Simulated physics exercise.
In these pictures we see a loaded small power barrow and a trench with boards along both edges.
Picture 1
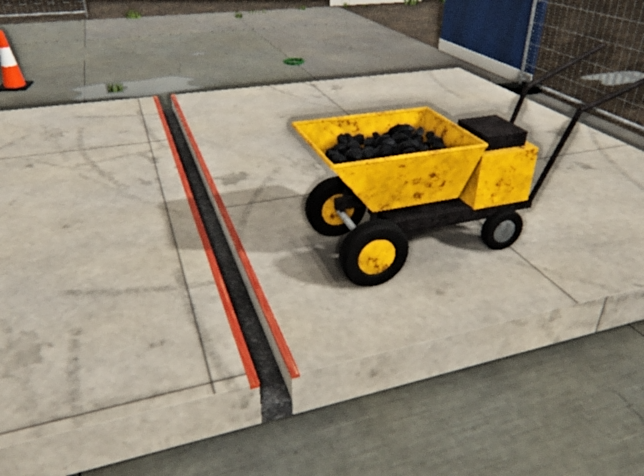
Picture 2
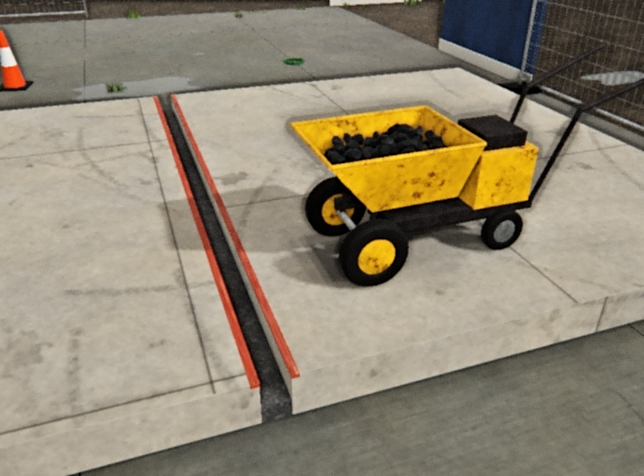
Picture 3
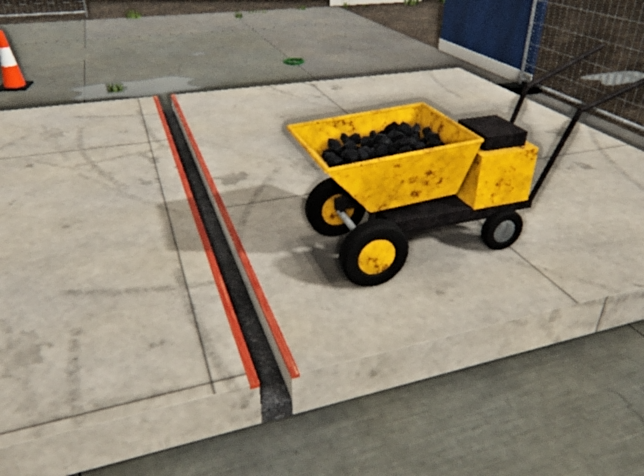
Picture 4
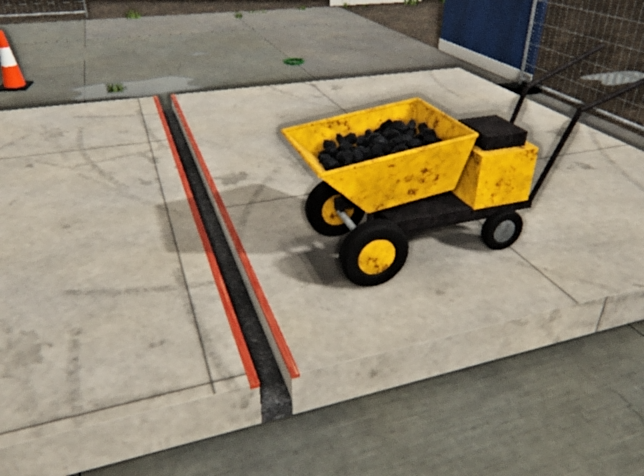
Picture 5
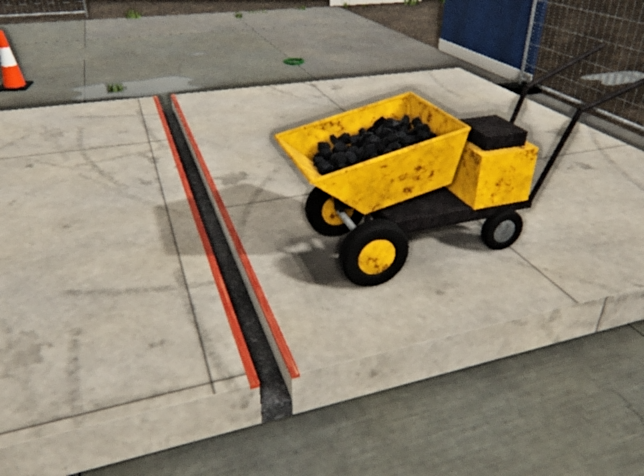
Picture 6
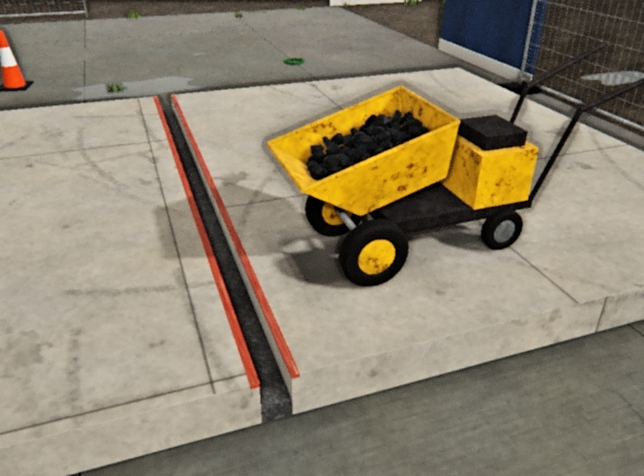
We see a yellow power barrow loaded with black lumps standing on pale concrete, right of a narrow trench edged with red boards. Its skip starts level, then gradually tilts forward to the left while the wheels stay still.
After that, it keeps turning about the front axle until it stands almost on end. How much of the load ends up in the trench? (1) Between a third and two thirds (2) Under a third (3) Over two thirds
The answer is 1.
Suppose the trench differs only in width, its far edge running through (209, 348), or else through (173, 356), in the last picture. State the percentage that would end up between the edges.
Lab note: Case 1 near 70 percent, case 2 near 80 percent.
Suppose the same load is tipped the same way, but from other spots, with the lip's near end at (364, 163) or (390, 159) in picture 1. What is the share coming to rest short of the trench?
About 20 and 30 per cent.
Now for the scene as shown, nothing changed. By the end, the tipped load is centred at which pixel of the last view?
The centre comes to rest near (230, 278).
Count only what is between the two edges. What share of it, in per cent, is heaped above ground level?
Roughly 30 percent of them.
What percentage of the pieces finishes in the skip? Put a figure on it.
Roughly 35 %.
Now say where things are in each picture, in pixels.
In the first frame, lip of the skip at (333, 167), level; top of the load at (389, 144), lumps of coal; first edge of the trench at (277, 333); far edge at (240, 341), the trench under half as wide as the skip, and about as deep as wide.
In the second frame, lip of the skip at (331, 168), level; top of the load at (407, 146).
In the third frame, lip of the skip at (327, 171), tipped barely; top of the load at (404, 144).
In the fourth frame, lip of the skip at (320, 176), tipped a little; top of the load at (407, 139).
In the fifth frame, lip of the skip at (312, 182), tipped a little; top of the load at (400, 136).
In the sixth frame, lip of the skip at (303, 191), tipped clearly; top of the load at (400, 137); first edge of the trench at (277, 333); far edge at (240, 341).
Soon, skip tipped steeply; all in the skip.
A while on, skip tipped right over; most in the skip; a stray few short of the trench; a small part in or heaped over the trench; a stray few beyond it; a stray few falling.
Towards the end, skip tipped right over; about a third in the skip; a stray few short of the trench; about a third in or heaped over the trench; about a quarter beyond it.
Finally, skip tipped right over; about a third in the skip; a stray few short of the trench; about half in or heaped over the trench; about a quarter beyond it.
